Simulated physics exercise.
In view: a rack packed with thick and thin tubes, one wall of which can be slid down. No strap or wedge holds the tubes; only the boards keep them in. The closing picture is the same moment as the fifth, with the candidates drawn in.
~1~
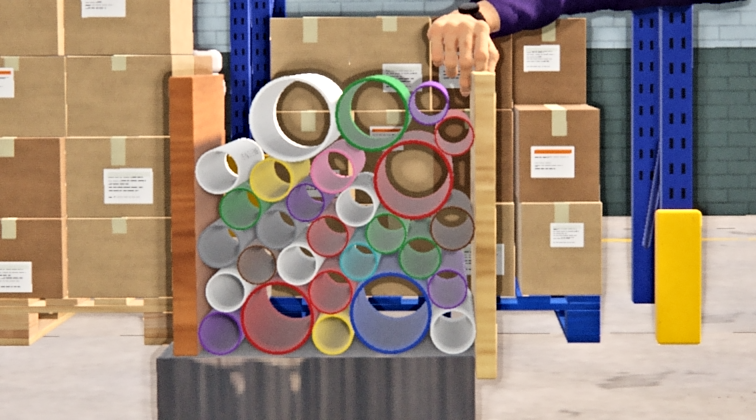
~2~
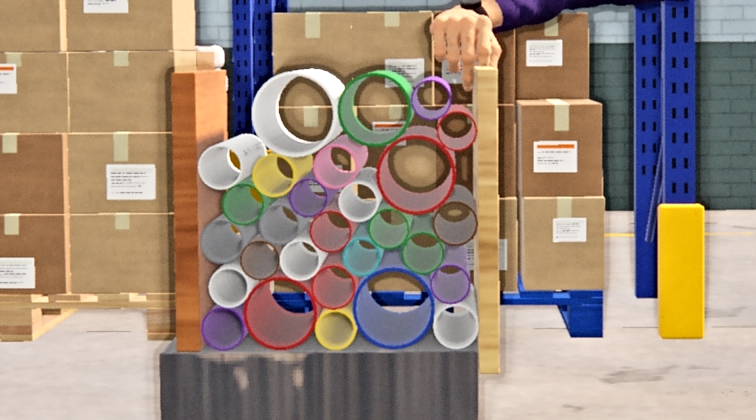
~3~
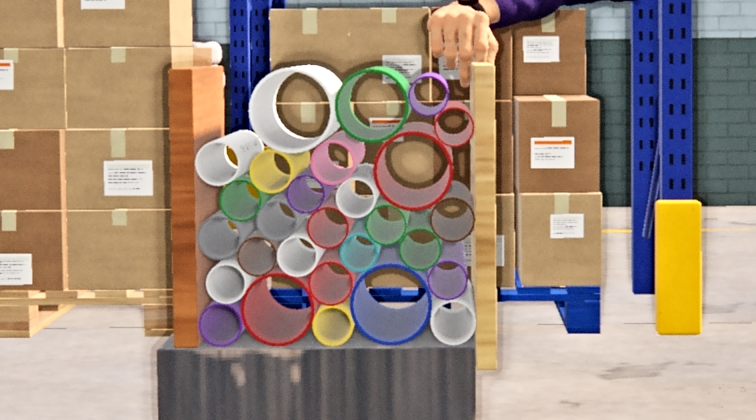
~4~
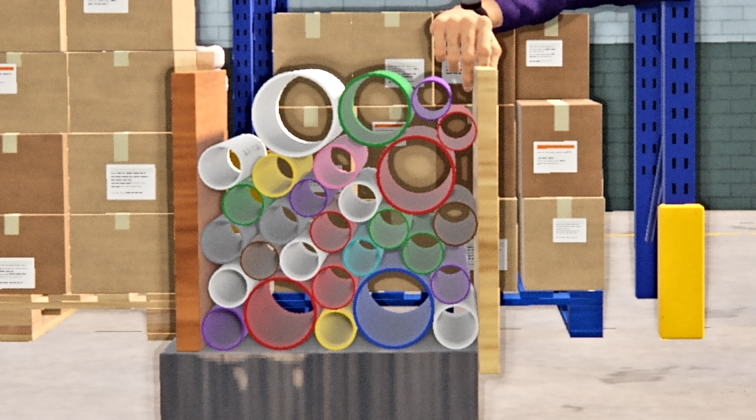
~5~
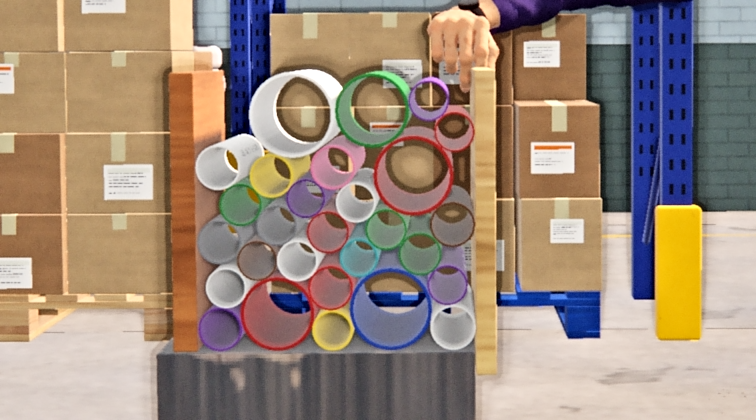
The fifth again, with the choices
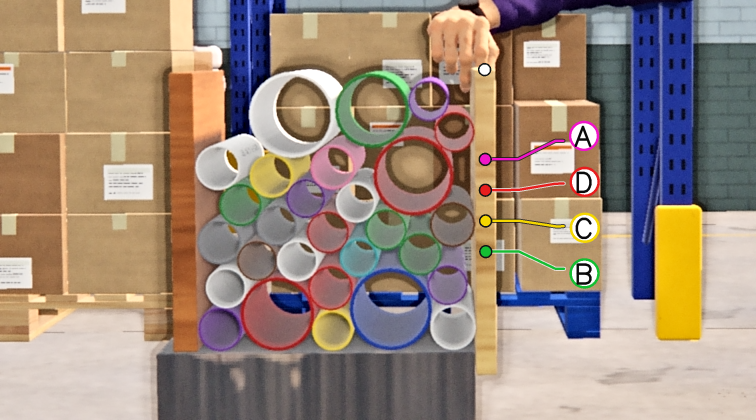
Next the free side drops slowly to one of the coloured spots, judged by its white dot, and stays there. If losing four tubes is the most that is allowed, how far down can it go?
No lower than B.
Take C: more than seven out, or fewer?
At C, fewer than seven.
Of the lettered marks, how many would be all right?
The number is four.
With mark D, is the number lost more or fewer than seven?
At D, fewer than seven.
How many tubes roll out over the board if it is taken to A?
At A the number is none.
On the marked copy, A at (485, 160); B at (485, 252); C at (485, 221); D at (485, 190); the white dot at (484, 70).
With B. Early on, top of the board (475, 150).
Further on, top of the board (475, 242).
At the end, top of the board (475, 251), two out over the board.
As for the rest, A none out over the board; C two out over the board; D none out over the board.
